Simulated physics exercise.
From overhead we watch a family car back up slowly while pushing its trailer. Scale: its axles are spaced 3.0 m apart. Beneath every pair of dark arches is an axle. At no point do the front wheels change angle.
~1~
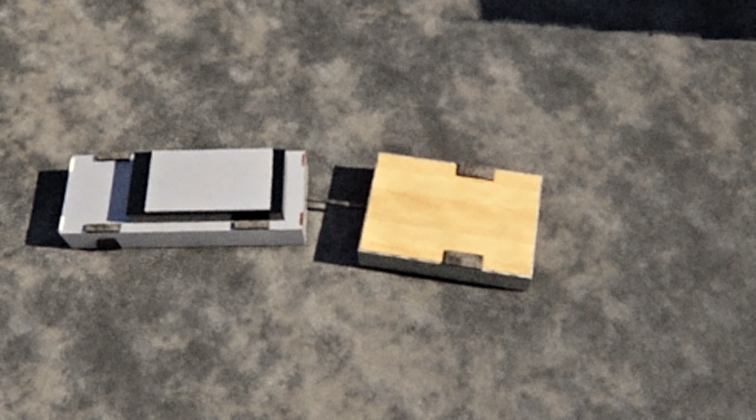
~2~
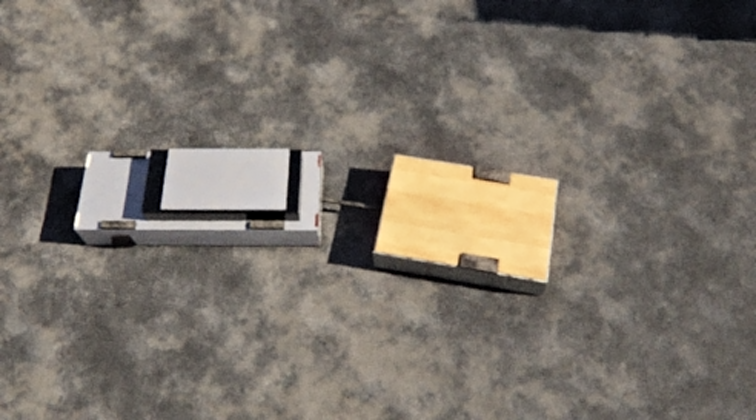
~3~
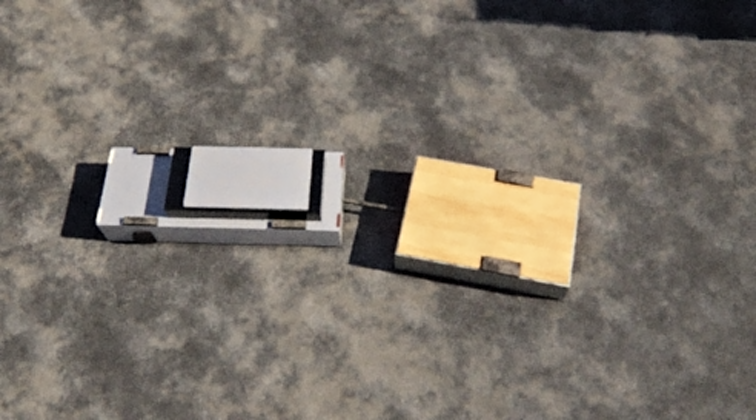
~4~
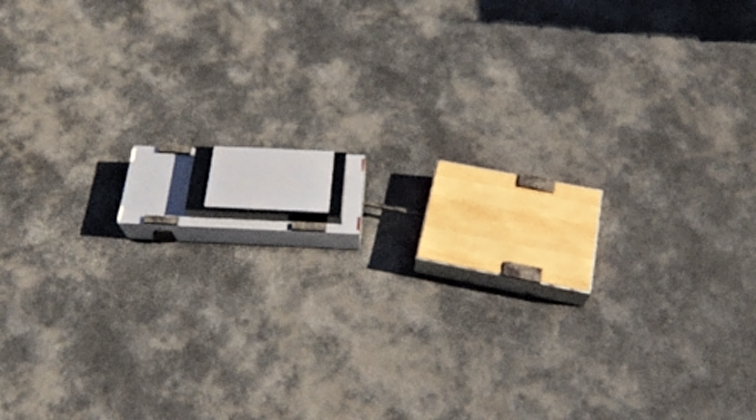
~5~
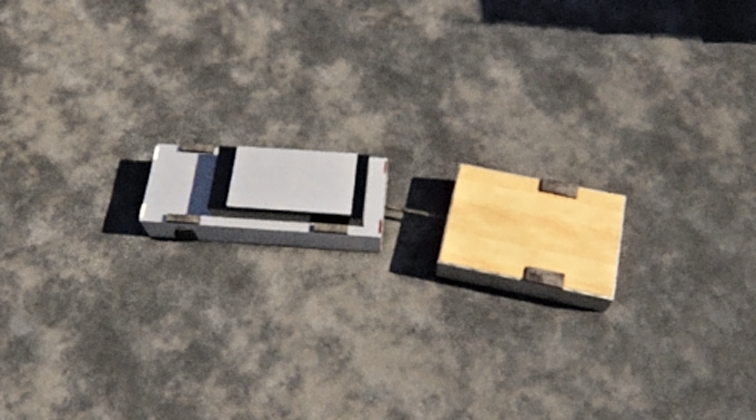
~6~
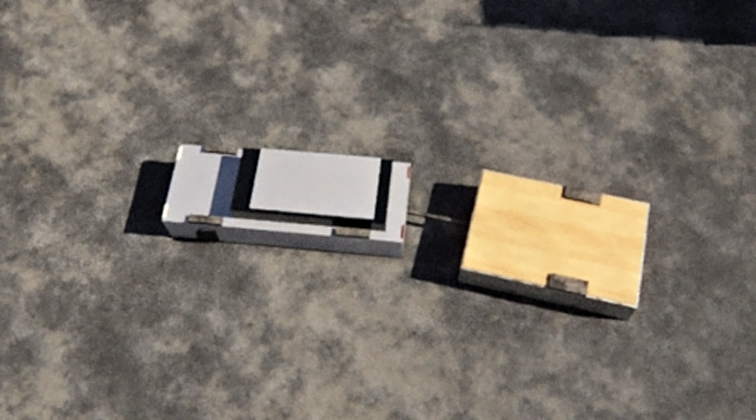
A white car backing slowly to the right across mottled grey ground, pushing a pale wooden-looking trailer that shifts slightly downward.
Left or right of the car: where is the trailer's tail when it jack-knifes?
The car's right flank.
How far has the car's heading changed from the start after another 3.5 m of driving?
18°.
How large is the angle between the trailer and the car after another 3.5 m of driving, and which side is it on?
About 5 degrees to its right.
With 1.7 m more driven, the tail is 4° to the car's left, the car has turned 12° and the trailer's axle is at (663, 259) of the last picture.
With 3.5 m more driven, the tail is 3° to the car's right, the car has turned 18° and the trailer's axle is at (755, 280) of the last picture.
With 5.2 m more driven, the tail is 14° to the car's right, the car has turned 23° and the trailer's axle is out of the picture.
With 7.0 m more driven, the tail is 32° to the car's right, the car has turned 29° and the trailer's axle is out of the picture.
With 8.8 m more driven, the tail is 60° to the car's right, the car has turned 34° and the trailer's axle is out of the picture; it has jack-knifed.
